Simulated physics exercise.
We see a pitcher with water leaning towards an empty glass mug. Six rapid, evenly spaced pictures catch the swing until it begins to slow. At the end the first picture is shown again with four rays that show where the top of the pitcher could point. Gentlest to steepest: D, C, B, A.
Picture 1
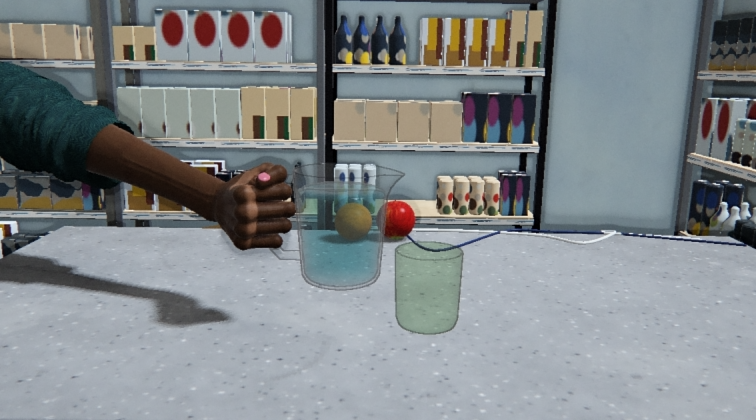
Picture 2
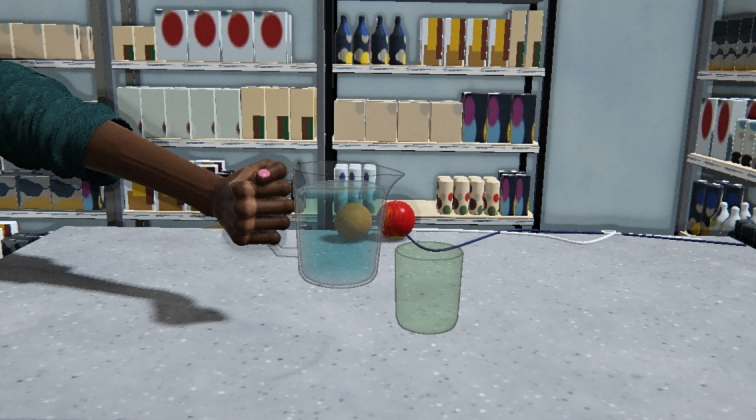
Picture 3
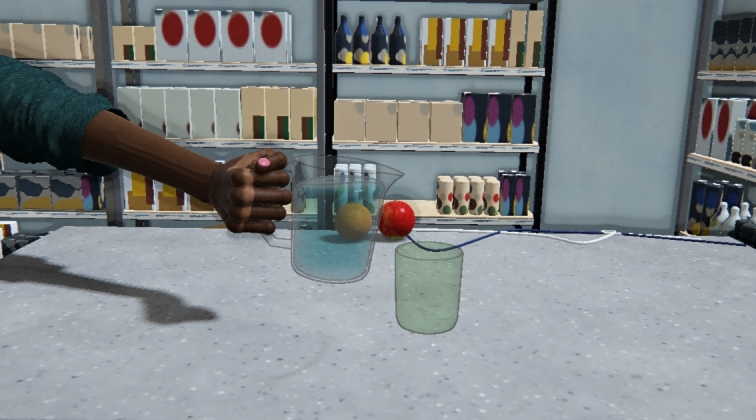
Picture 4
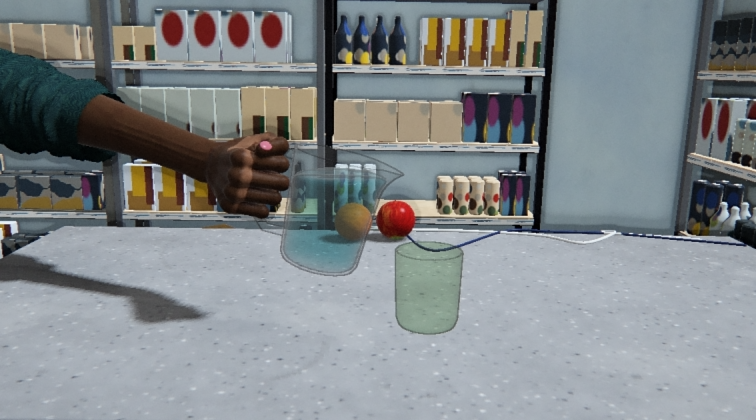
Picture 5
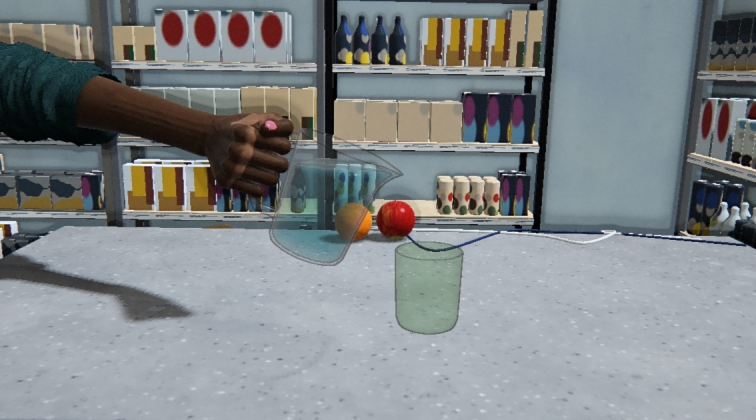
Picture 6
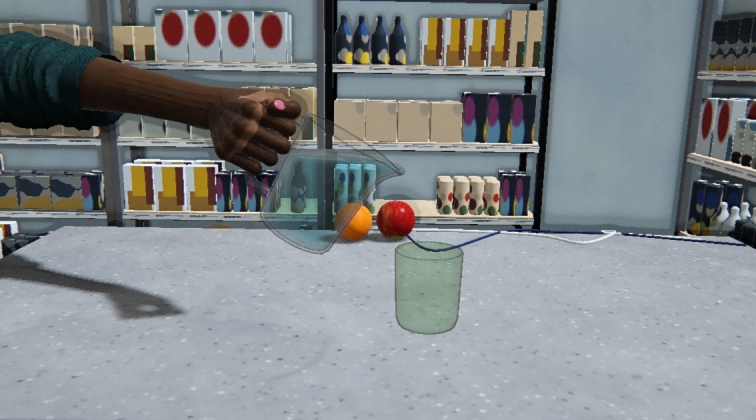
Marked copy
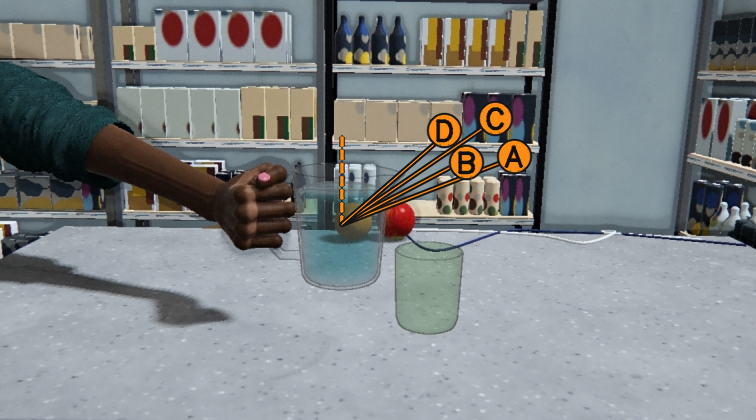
In a shop with stocked shelves along the back wall, a fixed, slightly raised view looks across a speckled pale grey counter. A dark-skinned hand in a teal sleeve holds a clear pitcher of bluish water left of an empty greenish glass, with an orange and a red apple behind. The hand first keeps the pitcher upright, then raises it slightly and tilts it steadily rightward.
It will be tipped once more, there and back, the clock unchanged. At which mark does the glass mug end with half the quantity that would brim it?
I would pick tilt D.
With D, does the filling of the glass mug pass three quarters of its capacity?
No, it does not.
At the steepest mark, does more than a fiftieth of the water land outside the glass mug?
Yes, it does.
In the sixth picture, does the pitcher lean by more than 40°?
No.
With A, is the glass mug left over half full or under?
Over half.
On the marked copy, A at (499, 163); B at (449, 167); C at (481, 128); D at (433, 144).
If A is chosen, the glass mug ends with about 75 % of what it can hold; 22 % of the water is spilt.
If B is chosen, the glass mug ends with about 74 % of what it can hold; 10 % of the water is spilt.
If C is chosen, the glass mug ends with about 67 % of what it can hold.
If D is chosen, the glass mug ends with about 50 % of what it can hold.
